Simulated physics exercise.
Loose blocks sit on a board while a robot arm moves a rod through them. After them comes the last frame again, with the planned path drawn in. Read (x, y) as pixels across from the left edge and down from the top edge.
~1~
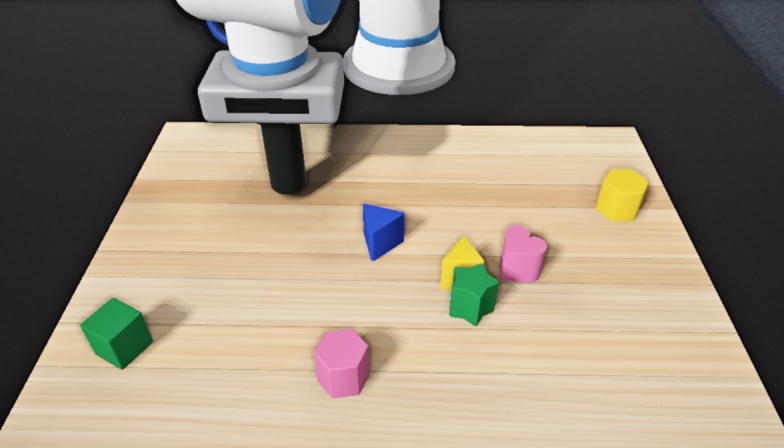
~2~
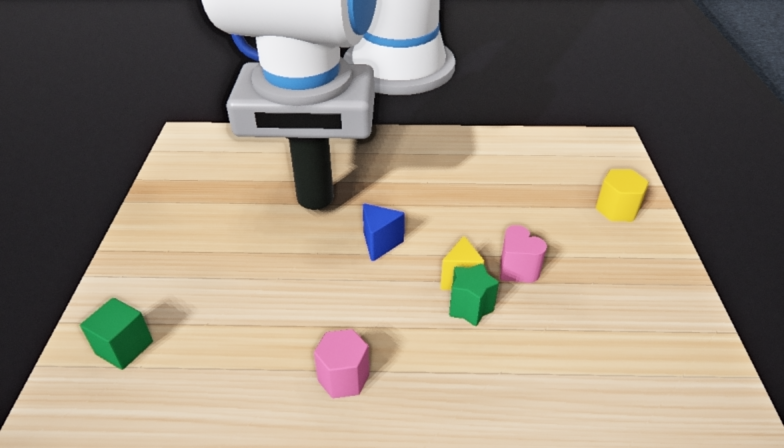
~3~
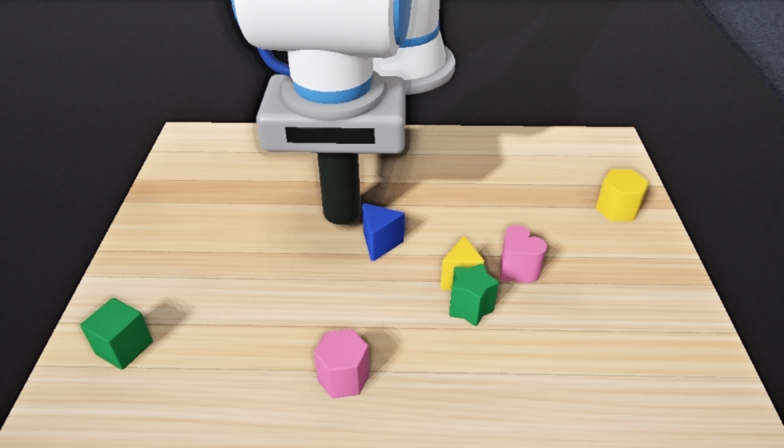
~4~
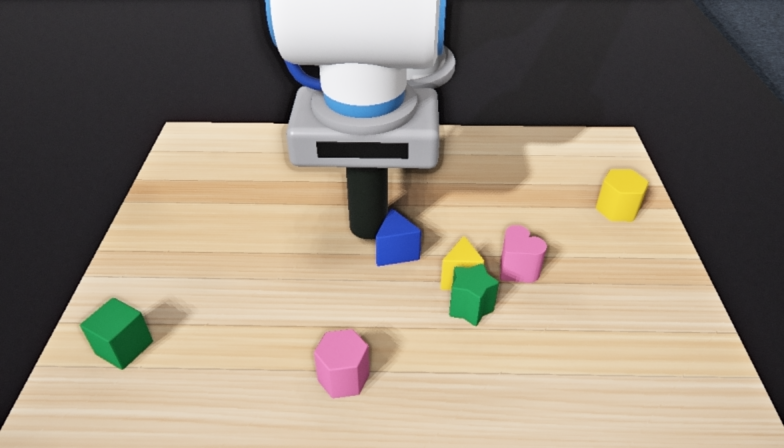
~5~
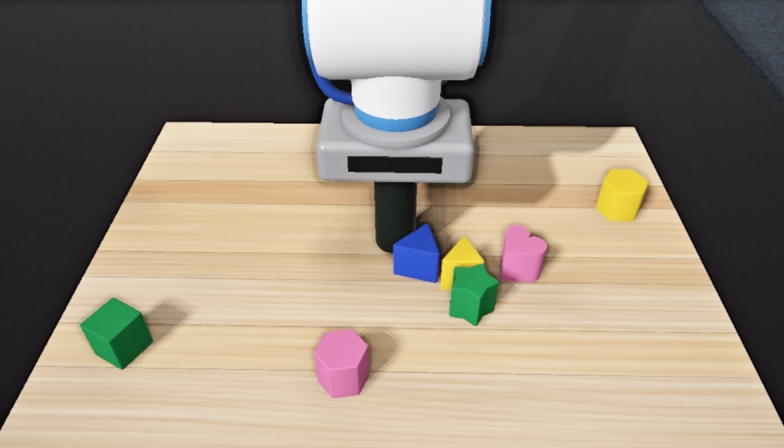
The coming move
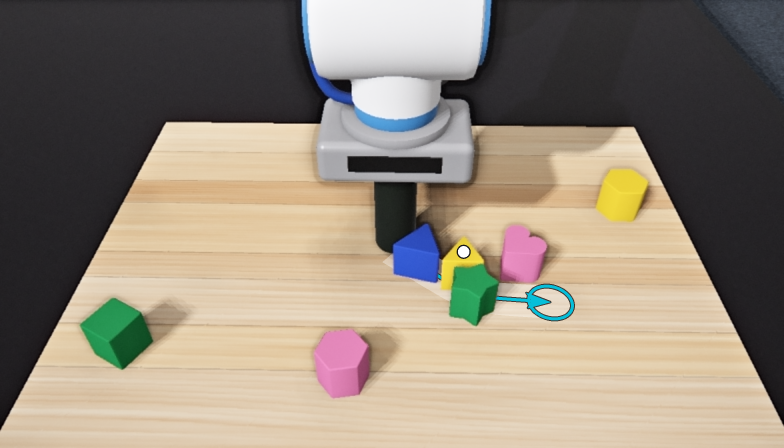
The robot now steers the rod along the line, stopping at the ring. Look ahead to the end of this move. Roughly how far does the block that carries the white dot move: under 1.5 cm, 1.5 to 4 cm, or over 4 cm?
Shift of over 4 cm.
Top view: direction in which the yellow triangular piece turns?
It turns round anticlockwise.
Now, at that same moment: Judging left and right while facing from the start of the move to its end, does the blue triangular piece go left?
Answer: No.
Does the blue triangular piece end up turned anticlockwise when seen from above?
Final answer: No.
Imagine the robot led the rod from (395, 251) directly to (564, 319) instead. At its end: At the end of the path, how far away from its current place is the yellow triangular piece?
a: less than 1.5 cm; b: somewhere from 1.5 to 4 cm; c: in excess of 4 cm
It's c.
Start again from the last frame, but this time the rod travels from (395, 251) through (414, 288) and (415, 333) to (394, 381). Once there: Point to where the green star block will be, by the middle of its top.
Roughly at (497, 292).
Drawn move, from (395, 251) via (439, 277) and (491, 297), ending at (551, 302); the dot is on the yellow triangular piece.
What follows on the original path. One third of the way, rod at (440, 267); blue triangular piece at (455, 273), turned 20° clockwise; yellow triangular piece at (486, 258), turned 40° anticlockwise; green star block at (491, 289).
Two thirds of the way, rod at (494, 288); blue triangular piece at (473, 295), turned 50° clockwise; yellow triangular piece at (532, 266), turned 50° anticlockwise; green star block at (518, 303), turned 30° clockwise.
At the end, rod at (553, 293); blue triangular piece at (473, 295), turned 50° clockwise; yellow triangular piece at (592, 270), turned 50° anticlockwise; green star block at (525, 307), turned 60° clockwise; pink heart still.
